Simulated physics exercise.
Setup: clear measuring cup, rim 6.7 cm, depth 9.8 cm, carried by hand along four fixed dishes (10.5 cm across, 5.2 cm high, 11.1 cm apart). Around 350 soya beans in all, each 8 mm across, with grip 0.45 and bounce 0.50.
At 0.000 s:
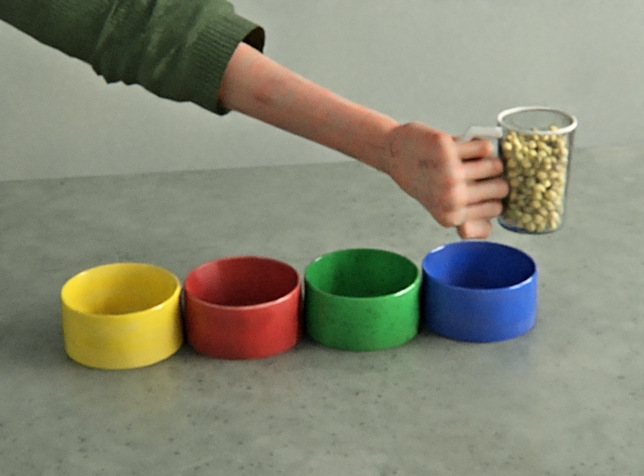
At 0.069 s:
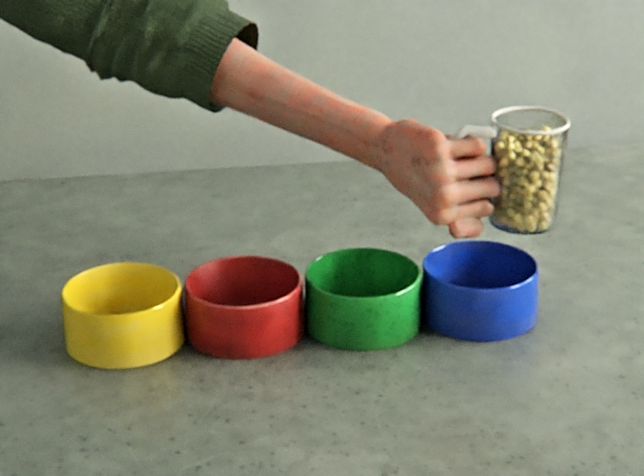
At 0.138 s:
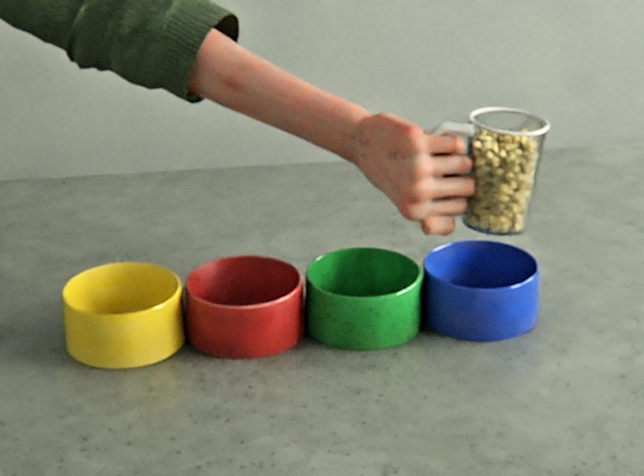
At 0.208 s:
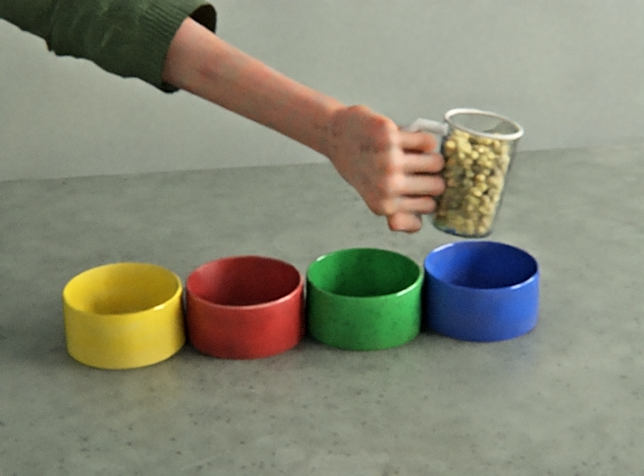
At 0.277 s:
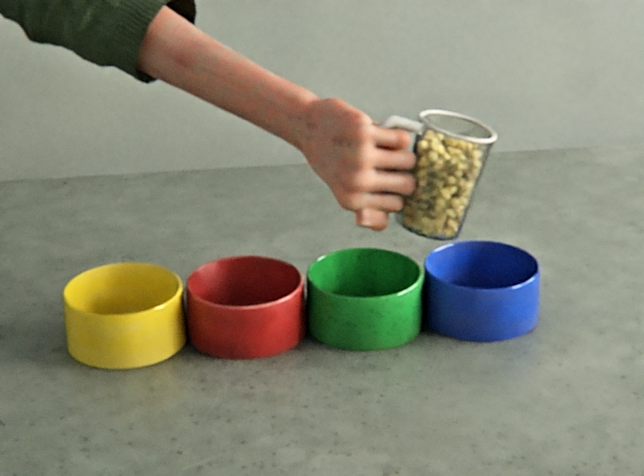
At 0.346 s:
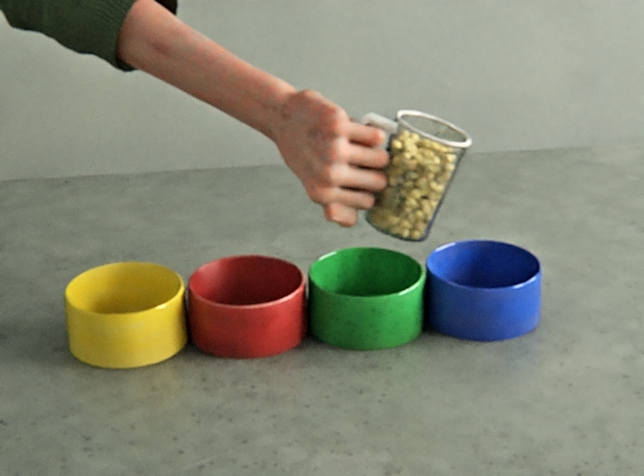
The footage shows a hand holding a clear measuring cup of pale beans above a row of yellow, red, green and blue dishes, moving it left from near the blue dish while gradually tilting it to the right.
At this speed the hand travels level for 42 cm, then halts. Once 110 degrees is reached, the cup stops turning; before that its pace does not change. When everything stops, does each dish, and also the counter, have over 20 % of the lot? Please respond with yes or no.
Red dish no, blue dish no, green dish no, yellow dish yes, counter no.
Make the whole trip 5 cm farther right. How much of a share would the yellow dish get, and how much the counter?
Shares would be yellow 0 and counter 0.
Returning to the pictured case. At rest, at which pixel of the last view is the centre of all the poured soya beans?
My guess is close to (143, 317).
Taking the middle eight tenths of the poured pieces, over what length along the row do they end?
Close to 6 centimetres along the dishes.
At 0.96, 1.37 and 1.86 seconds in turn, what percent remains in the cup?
About 100, 100, 40 per cent.
After 0.96 s, tilt 62 degrees; cup holds 100 %.
After 1.37 s, tilt 91 degrees; cup holds 100 %.
After 1.86 s, tilt 110 degrees; cup holds 40 %, yellow 55 %.
At rest (3.0 s), red 0 %, blue 0 %, green 0 %, yellow 95 %, counter 0 %.
